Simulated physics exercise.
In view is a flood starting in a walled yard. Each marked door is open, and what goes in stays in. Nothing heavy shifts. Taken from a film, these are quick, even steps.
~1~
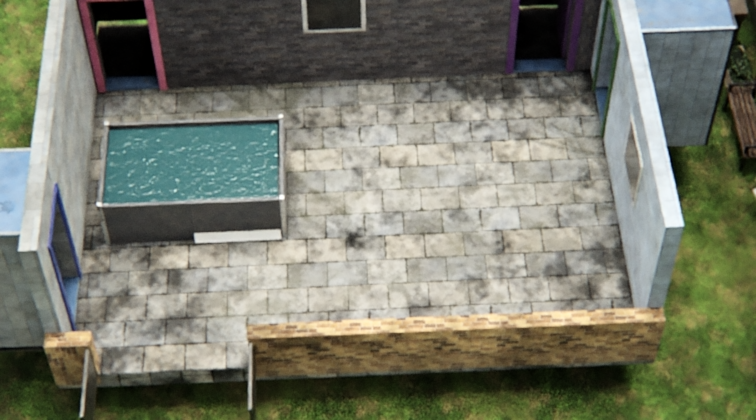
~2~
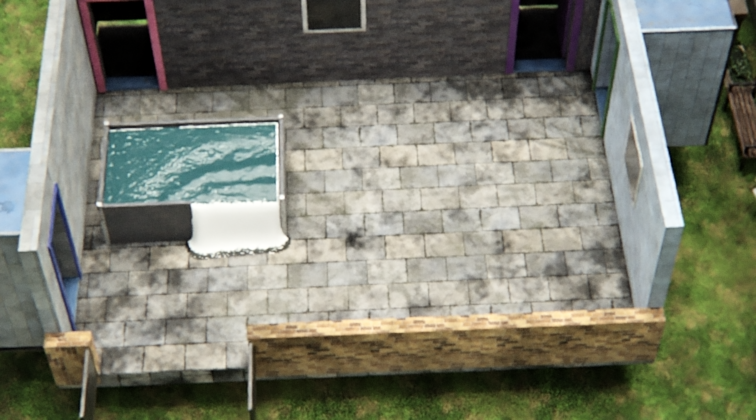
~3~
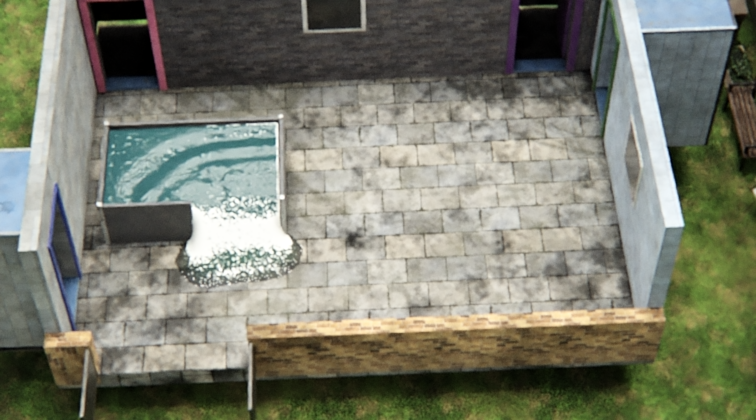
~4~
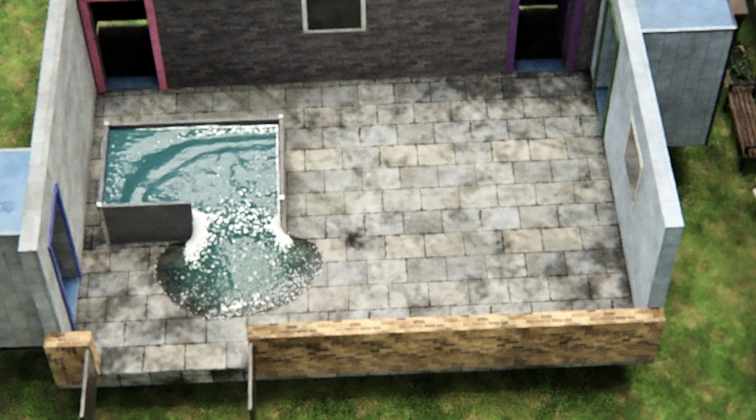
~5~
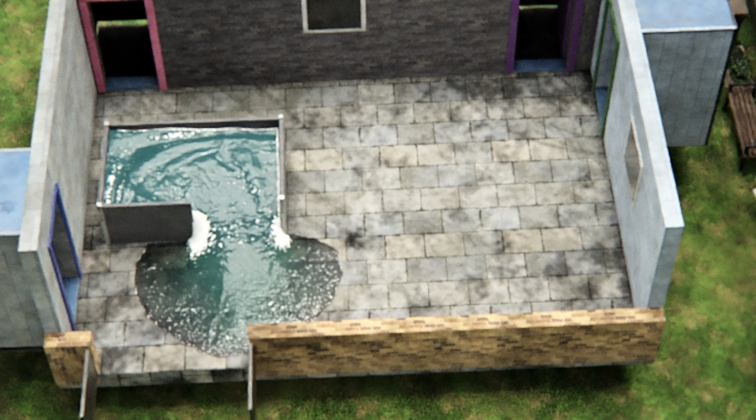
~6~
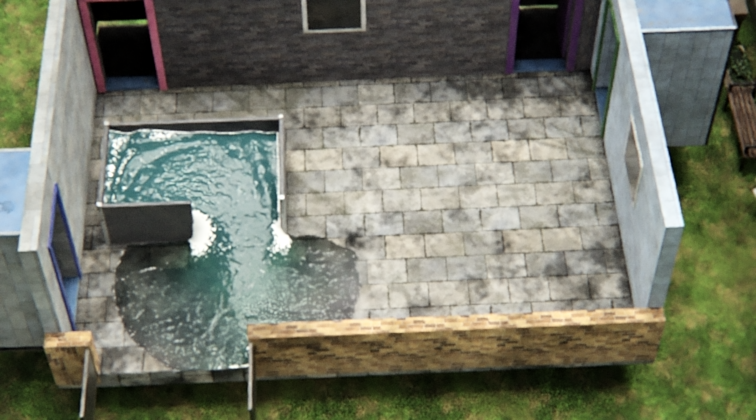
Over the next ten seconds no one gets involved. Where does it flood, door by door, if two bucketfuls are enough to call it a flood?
At the purple door it floods; at the pink door it does not flood; at the green door it does not flood; at the blue door it does not flood.
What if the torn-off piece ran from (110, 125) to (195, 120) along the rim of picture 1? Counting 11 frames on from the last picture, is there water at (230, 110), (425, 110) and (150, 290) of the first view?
In the order you gave them, I get drenched, drenched, still bare.
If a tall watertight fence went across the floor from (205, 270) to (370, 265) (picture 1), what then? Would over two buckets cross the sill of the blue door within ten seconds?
In short: The blue one goes over.
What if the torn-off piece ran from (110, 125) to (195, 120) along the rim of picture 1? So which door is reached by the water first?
Answer: The pink-painted one.
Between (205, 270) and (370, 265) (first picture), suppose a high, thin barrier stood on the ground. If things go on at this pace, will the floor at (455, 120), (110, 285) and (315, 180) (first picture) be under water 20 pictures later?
Taking the points in order, they are inundated, inundated and high and dry.
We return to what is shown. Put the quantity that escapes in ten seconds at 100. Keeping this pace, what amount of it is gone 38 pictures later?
About 80 per cent.
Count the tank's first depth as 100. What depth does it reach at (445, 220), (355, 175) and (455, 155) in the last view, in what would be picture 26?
In the order asked, some 2, 0 and 0 in a hundred.
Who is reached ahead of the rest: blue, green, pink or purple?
That would be the blue door, ahead of the rest.
A moment on, water covers 20 % of the floor; the purple door not reached, the pink door not reached, the green door not reached, the blue door wet at the sill, nothing in.
Next, water covers 30 % of the floor; the purple door not reached, the pink door not reached, the green door not reached, the blue door wet at the sill, nothing in.
Then, water covers 45 % of the floor; the purple door not reached, the pink door not reached, the green door not reached, the blue door wet at the sill, nothing in.
Later, water covers 60 % of the floor; the purple door under two buckets in, the pink door not reached, the green door wet at the sill, nothing in, the blue door wet at the sill, nothing in.
In the end, water covers 85 % of the floor; the purple door over two buckets in, the pink door not reached, the green door wet at the sill, nothing in, the blue door wet at the sill, nothing in.
